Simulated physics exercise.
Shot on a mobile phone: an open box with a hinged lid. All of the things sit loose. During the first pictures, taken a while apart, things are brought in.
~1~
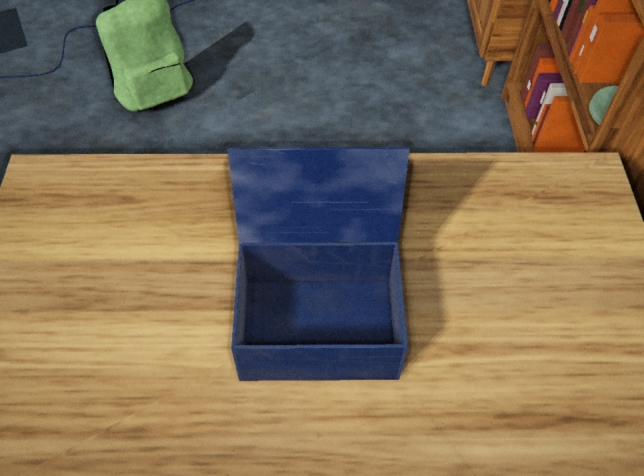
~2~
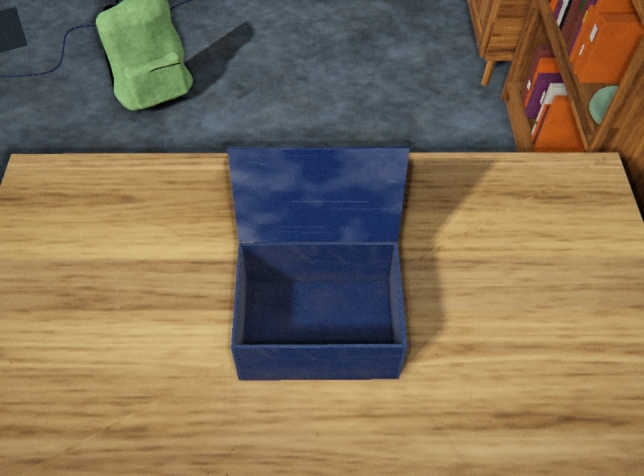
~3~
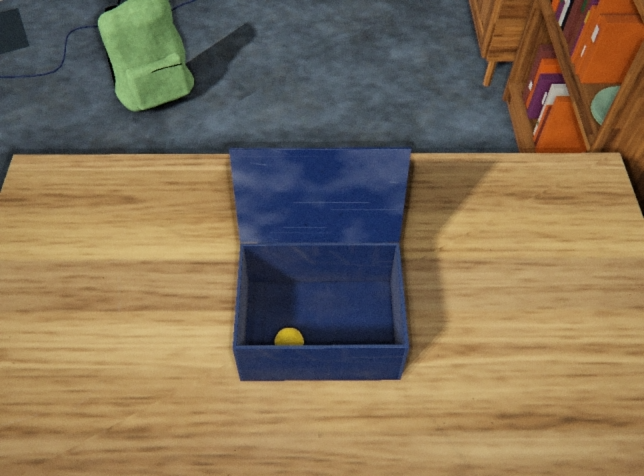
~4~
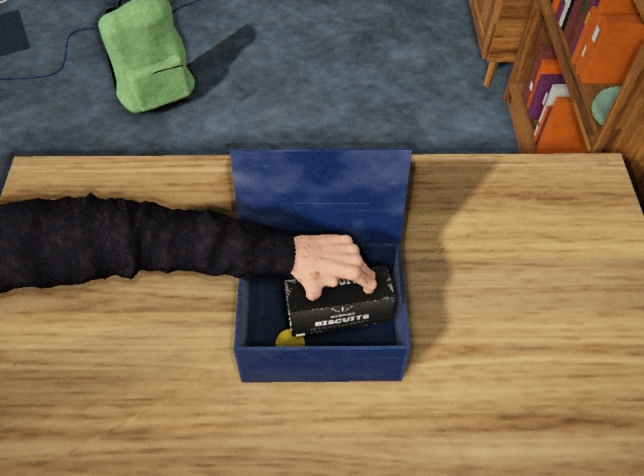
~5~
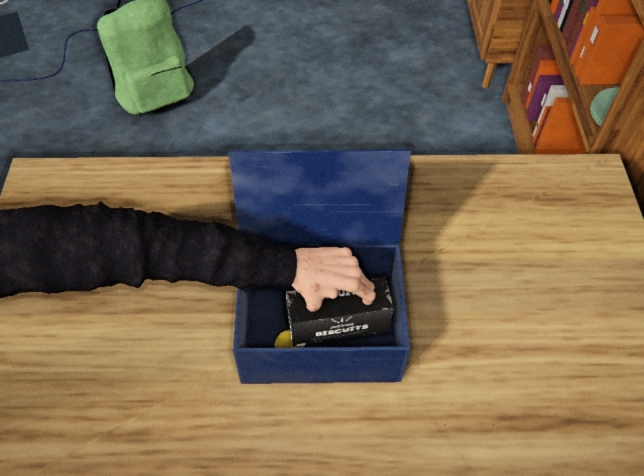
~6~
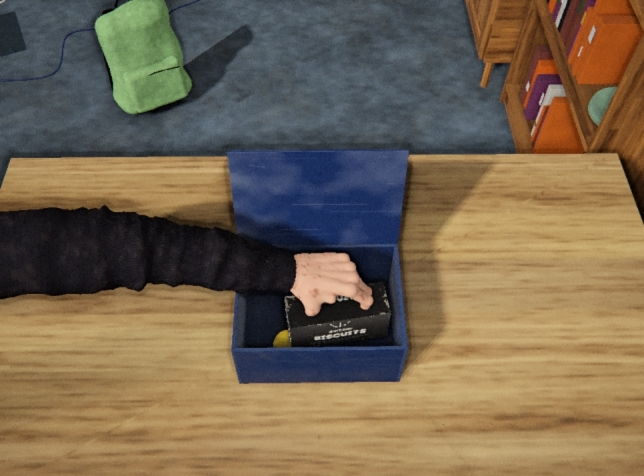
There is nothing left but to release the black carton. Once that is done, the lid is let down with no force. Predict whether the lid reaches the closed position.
Doesn't close up.
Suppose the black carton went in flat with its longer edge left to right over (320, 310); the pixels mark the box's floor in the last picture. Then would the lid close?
Packed like that, it goes down completely.
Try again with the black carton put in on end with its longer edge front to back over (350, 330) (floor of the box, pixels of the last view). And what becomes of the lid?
With this placement the lid is kept from closing.
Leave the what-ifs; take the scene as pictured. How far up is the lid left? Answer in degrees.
Near 6°.
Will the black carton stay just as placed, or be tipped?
Simply put, it gets tilted.
Then, 1.00 s later than the last frame, lid starting down; black carton tilted by 19° near (330, 326).
Then, 1.70 s later than the last frame, lid 48° above the rim; black carton tilted by 19° near (329, 326).
Then, 2.10 s later than the last frame, lid 6° above the rim; black carton tilted by 19° near (328, 326).
When it is over, lid 6° above the rim; left askew, black carton; yellow lemon as before. End places, in pixels of the last picture, black carton near (329, 327).
